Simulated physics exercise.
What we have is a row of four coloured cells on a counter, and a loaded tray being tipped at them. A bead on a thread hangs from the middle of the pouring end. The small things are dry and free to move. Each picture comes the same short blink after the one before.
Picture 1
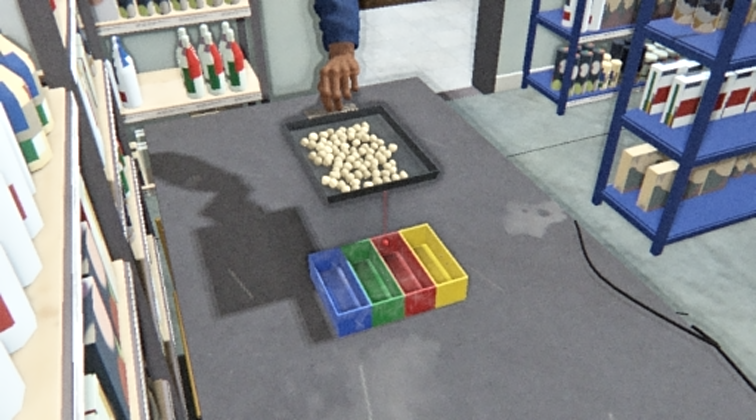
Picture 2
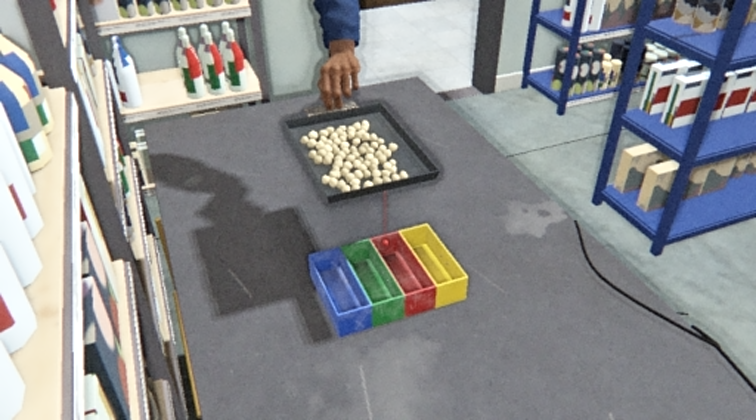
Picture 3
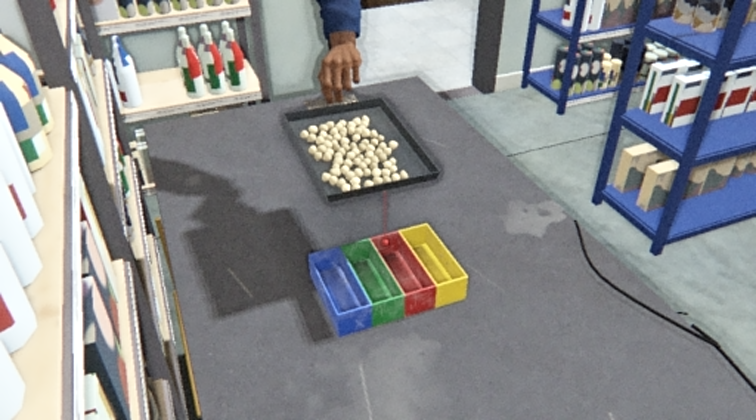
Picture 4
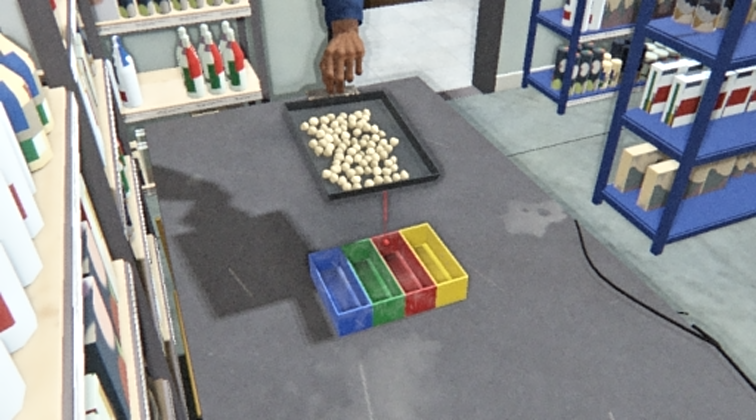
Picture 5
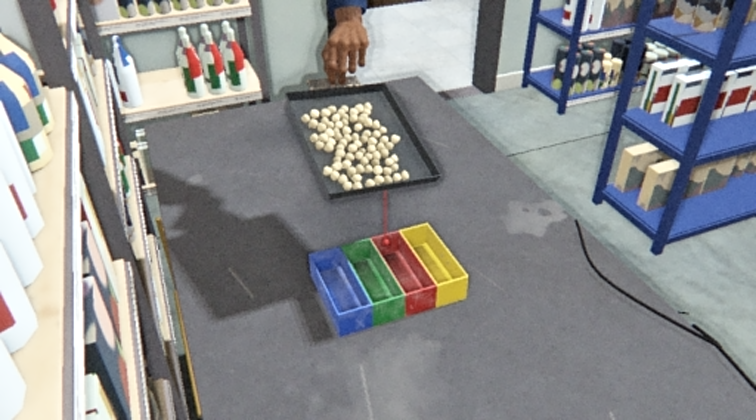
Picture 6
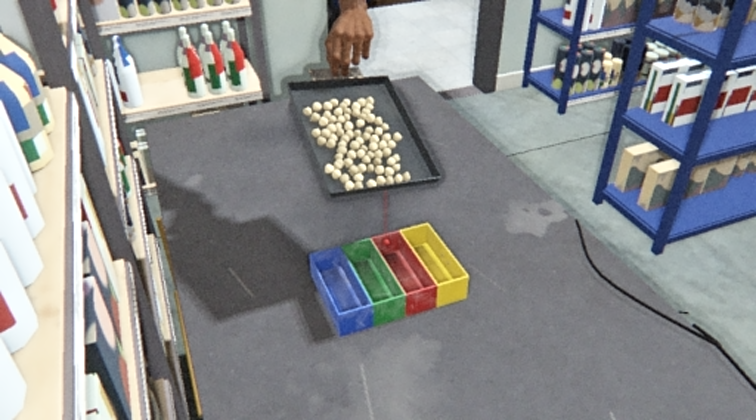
A dark tray of small, round, cream-coloured nuts, held at its far edge by a hand in a blue sleeve, starts out nearly still above a grey counter, seen from above in a shop-like room. Nearer the viewer sits a box with blue, green, red and yellow cells from left to right, between stocked shelves. The hand gradually raises the far edge, tilting the tray slightly towards its near right corner, while the camera stays still.
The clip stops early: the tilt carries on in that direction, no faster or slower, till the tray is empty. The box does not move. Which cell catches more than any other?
The yellow one ends fullest.
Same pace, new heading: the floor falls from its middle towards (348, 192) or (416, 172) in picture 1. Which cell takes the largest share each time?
In turn: The blue one; the yellow cell.
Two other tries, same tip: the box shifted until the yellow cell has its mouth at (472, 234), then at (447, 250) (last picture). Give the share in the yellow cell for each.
About 10 and 50 per cent.
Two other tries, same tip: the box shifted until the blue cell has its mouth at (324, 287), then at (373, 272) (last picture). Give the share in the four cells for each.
Near 40 % and 100 %.
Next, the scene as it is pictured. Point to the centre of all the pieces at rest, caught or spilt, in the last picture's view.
Around (437, 274).
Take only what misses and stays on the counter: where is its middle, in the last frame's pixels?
Around (488, 272).
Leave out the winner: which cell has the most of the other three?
Second comes the cell in red.
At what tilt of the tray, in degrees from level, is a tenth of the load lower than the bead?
Around 105° of tilt.
Soon after the last picture, tray tipped steeply; all on the tray.
A little later, tray tipped right over; most on the tray; a stray few in the yellow cell; a small part falling or outside the box.
Later still, tray tipped past a quarter turn; about half in the yellow cell; about a quarter in the red cell; a small part in the green cell; about a quarter falling or outside the box.
At rest, tray tipped past a quarter turn; about half in the yellow cell; about a quarter in the red cell; a small part in the green cell; none in the blue cell; about a quarter outside the box.
